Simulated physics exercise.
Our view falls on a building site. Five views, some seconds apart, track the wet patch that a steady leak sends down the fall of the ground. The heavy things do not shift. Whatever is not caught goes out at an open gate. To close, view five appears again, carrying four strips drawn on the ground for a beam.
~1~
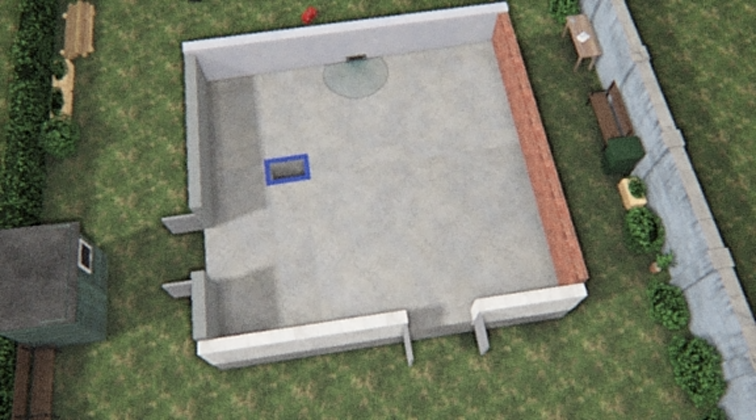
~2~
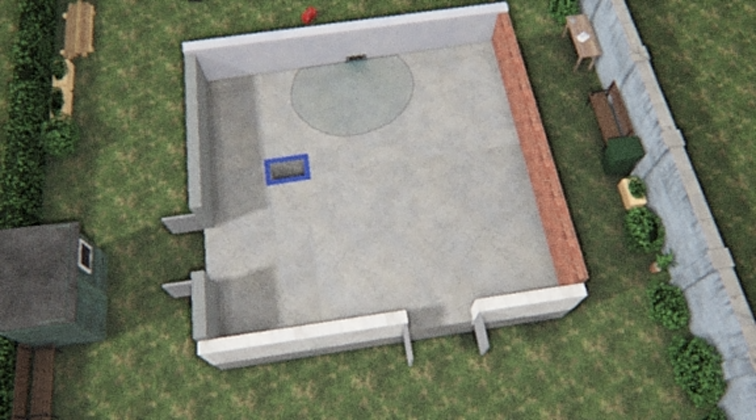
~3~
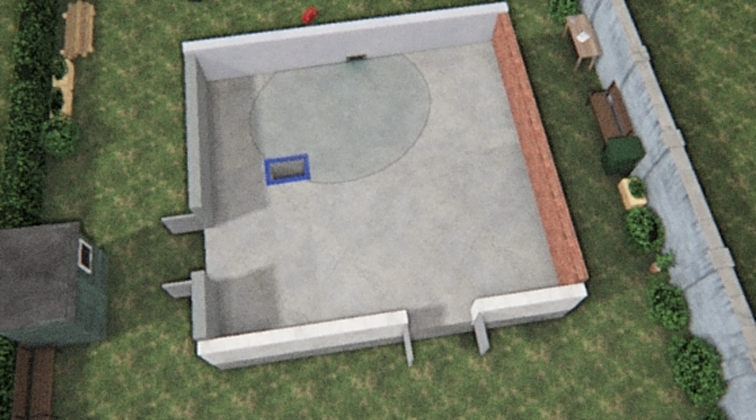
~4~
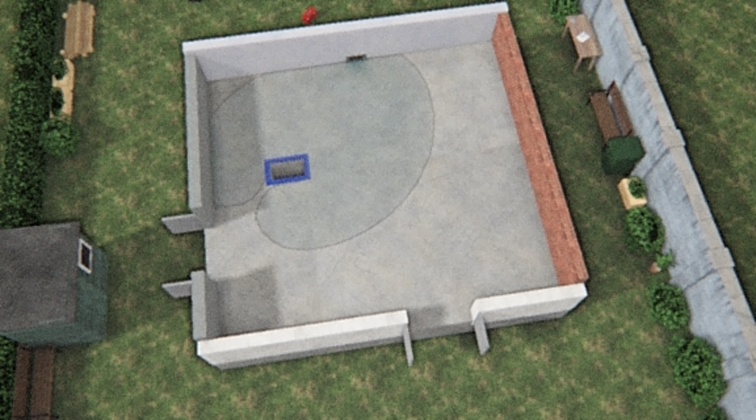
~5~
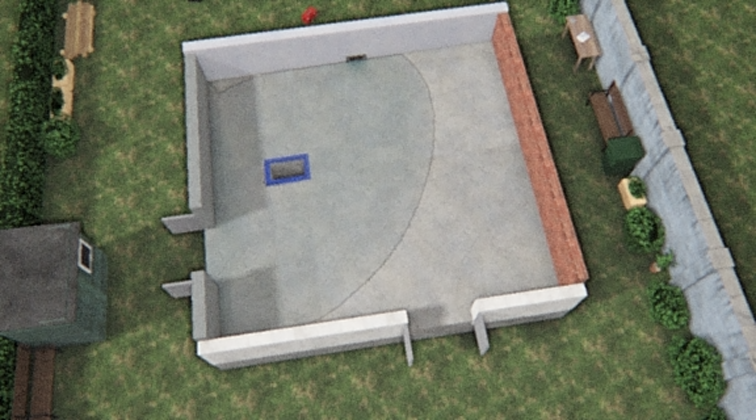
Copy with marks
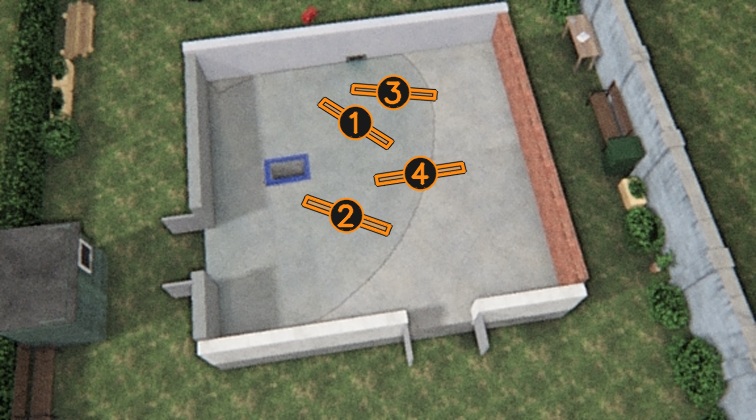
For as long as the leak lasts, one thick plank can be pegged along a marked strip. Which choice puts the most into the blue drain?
It is 2.
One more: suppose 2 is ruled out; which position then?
That is position 4.
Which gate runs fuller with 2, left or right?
More leaves on the left.
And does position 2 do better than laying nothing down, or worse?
It is better.
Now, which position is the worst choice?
Here it is position 1.
On the marked copy, 1 from (322, 102) to (389, 144); 2 from (305, 200) to (388, 229); 3 from (352, 88) to (434, 95); 4 from (376, 180) to (463, 167).
With 1, about 2 % of the stream goes into the blue drain, about 97 % out by the gates.
With 2, about 41 % of the stream goes into the blue drain, about 58 % out by the gates.
With 3, about 16 % of the stream goes into the blue drain, about 83 % out by the gates.
With 4, about 28 % of the stream goes into the blue drain, about 72 % out by the gates.
